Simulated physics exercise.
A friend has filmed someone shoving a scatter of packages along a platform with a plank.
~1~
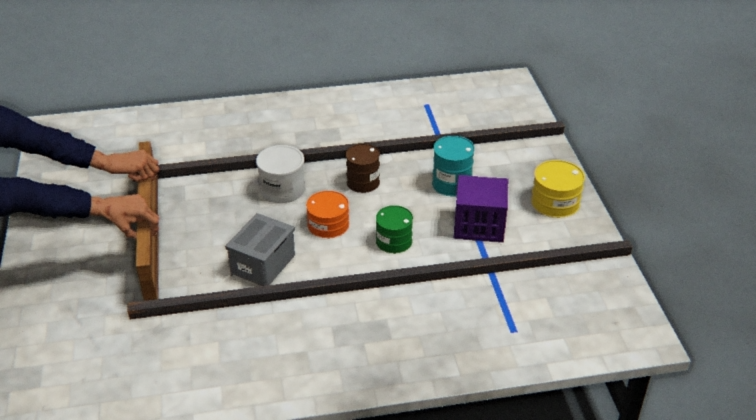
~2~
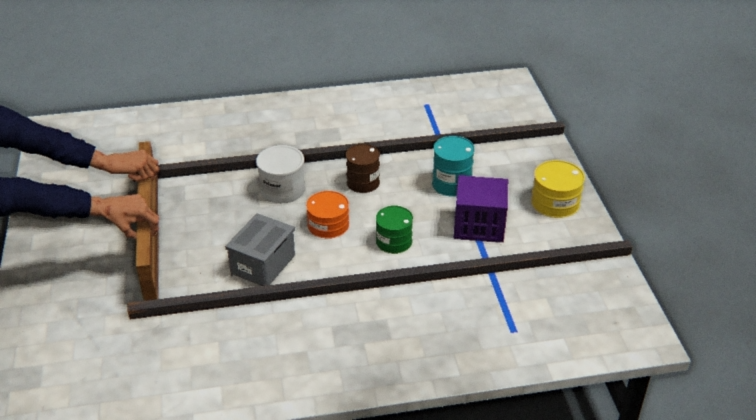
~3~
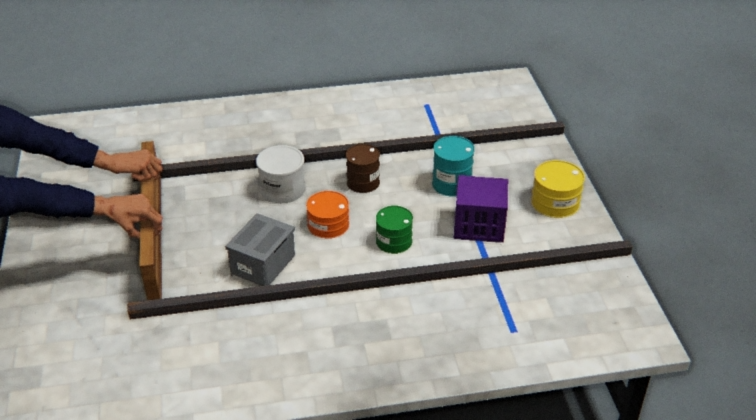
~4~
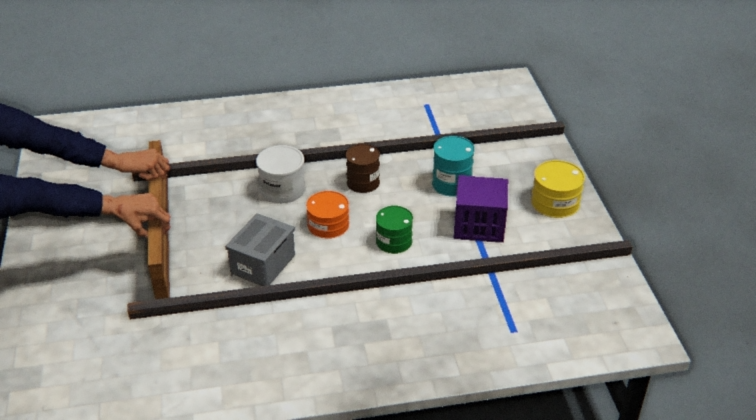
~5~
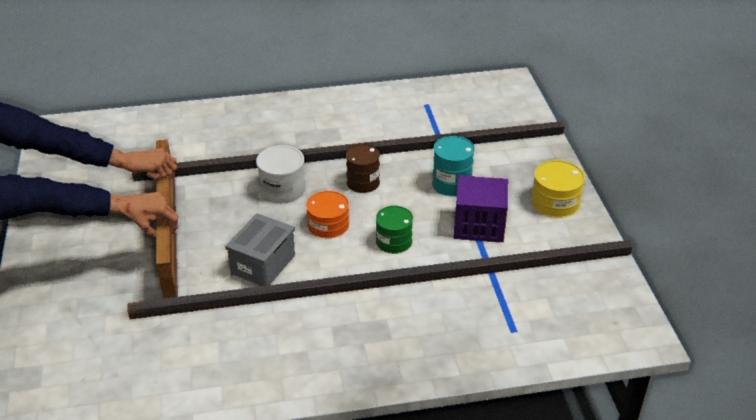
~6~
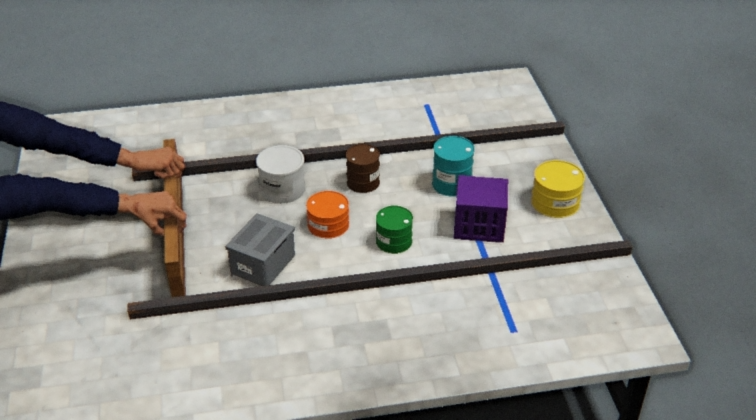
On a pale tiled platform between two dark rails, two hands hold a wooden plank still at the left, then slide it slightly right toward a grey tote, a white pail and other colourful containers, which all stay put.
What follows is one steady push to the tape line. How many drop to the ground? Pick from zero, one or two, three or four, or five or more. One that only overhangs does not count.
Outcome: The number that fall off is zero.
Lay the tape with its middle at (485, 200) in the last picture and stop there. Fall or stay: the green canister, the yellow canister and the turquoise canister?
The green canister remains up, the yellow canister drops off, the turquoise canister does not fall.
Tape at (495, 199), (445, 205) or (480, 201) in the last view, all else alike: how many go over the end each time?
In that order 1, 0 and 1.
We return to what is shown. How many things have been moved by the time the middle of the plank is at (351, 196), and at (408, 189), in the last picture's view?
At the one place 5, at the other 7.
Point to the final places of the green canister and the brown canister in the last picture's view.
About (538, 218), and the other about (506, 140).
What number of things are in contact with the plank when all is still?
That makes 3.
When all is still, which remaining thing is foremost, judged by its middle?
The yellow canister.
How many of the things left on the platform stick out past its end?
It comes to 1.
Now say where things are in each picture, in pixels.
In the first picture, yellow canister (558, 189); purple crate (481, 209); turquoise canister (453, 166); plank (148, 219); tape (464, 203).
In the second picture, purple crate (481, 209); grey tote (262, 251).
In the third picture, turquoise canister (453, 166); white pail (281, 175).
In the fourth picture, yellow canister (557, 189); brown canister (363, 169).
In the fifth picture, purple crate (481, 209); plank (166, 217).
In the sixth picture, yellow canister (557, 189); purple crate (481, 209); turquoise canister (453, 166); plank (174, 216); tape (464, 203).
Soon after, none off yet; yellow canister at rest near (557, 189); purple crate at rest near (481, 209); turquoise canister at rest near (453, 166).
In the end, the number that fall off is zero.
